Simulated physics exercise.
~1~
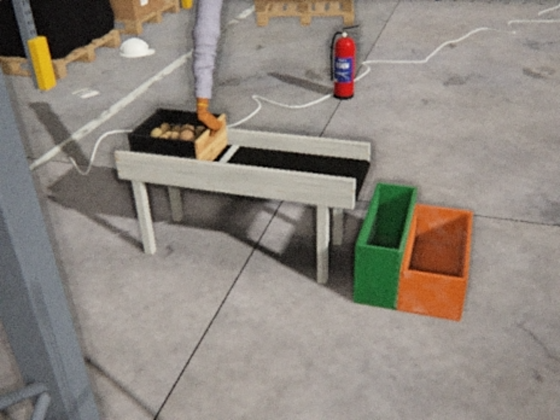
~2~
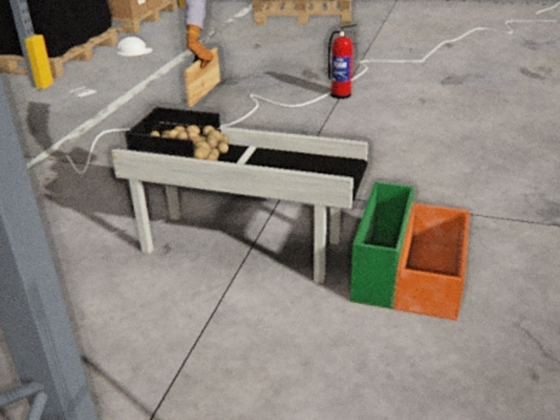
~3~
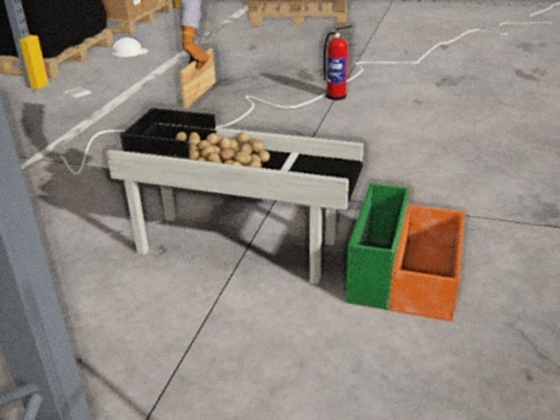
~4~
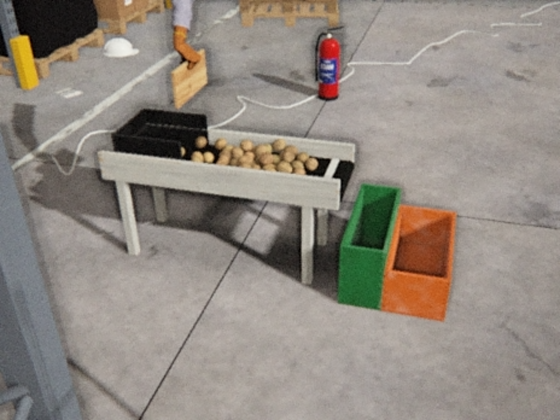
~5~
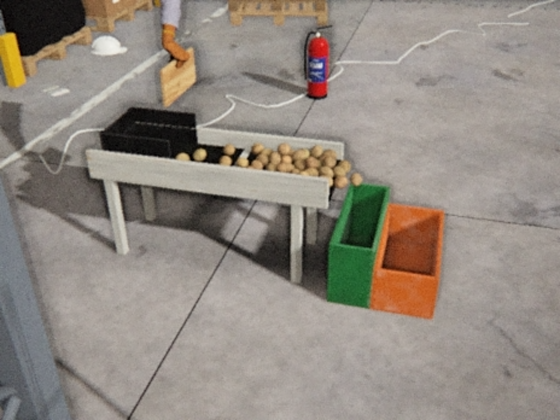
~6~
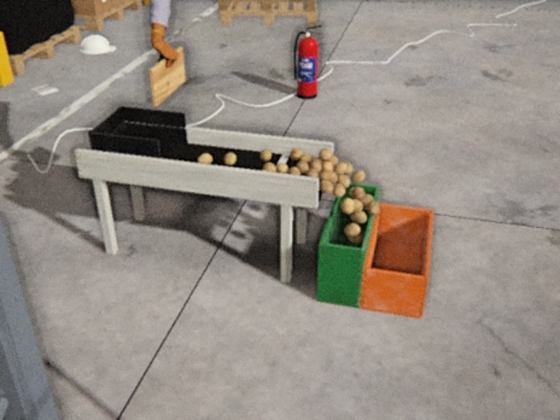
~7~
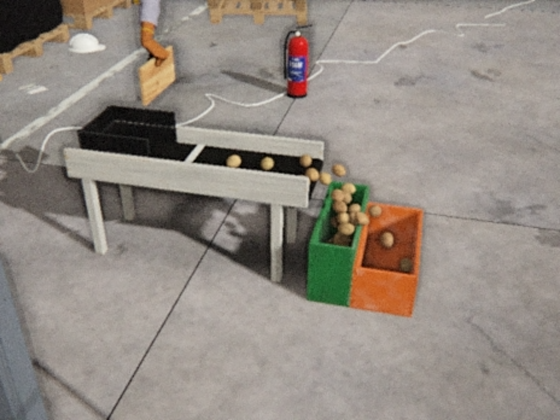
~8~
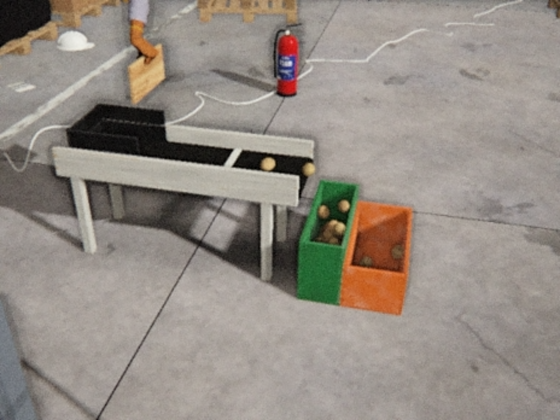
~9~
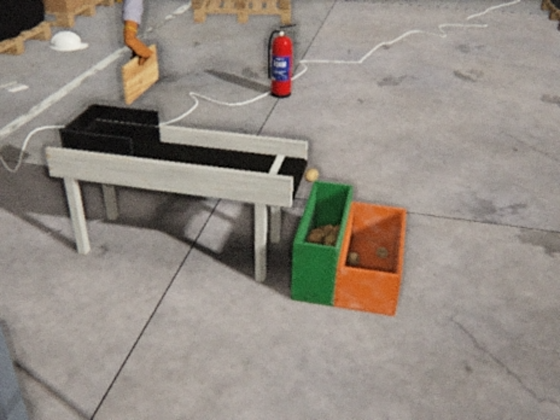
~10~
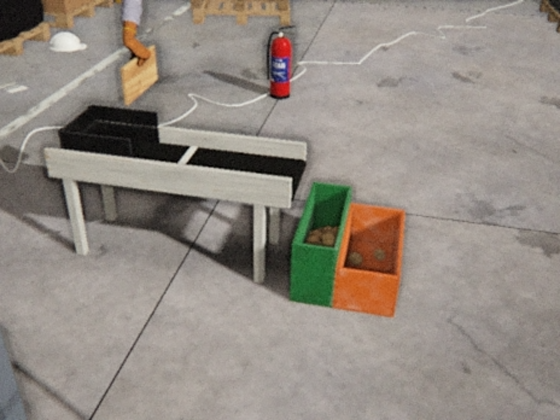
A heap of loose potatoes sits in a black pen at the left end of a level belt, held back by a wooden gate under a gloved hand. The hand lifts the gate clear, and the belt starts carrying the potatoes to the right. They spread into a long bunch, reach the end and spill over the edge. Most tumble into the green box, while a few fly farther into the orange bin beyond it. The last stragglers drop off singly, leaving the belt empty, with most of the potatoes in the green box and a few in the orange bin.
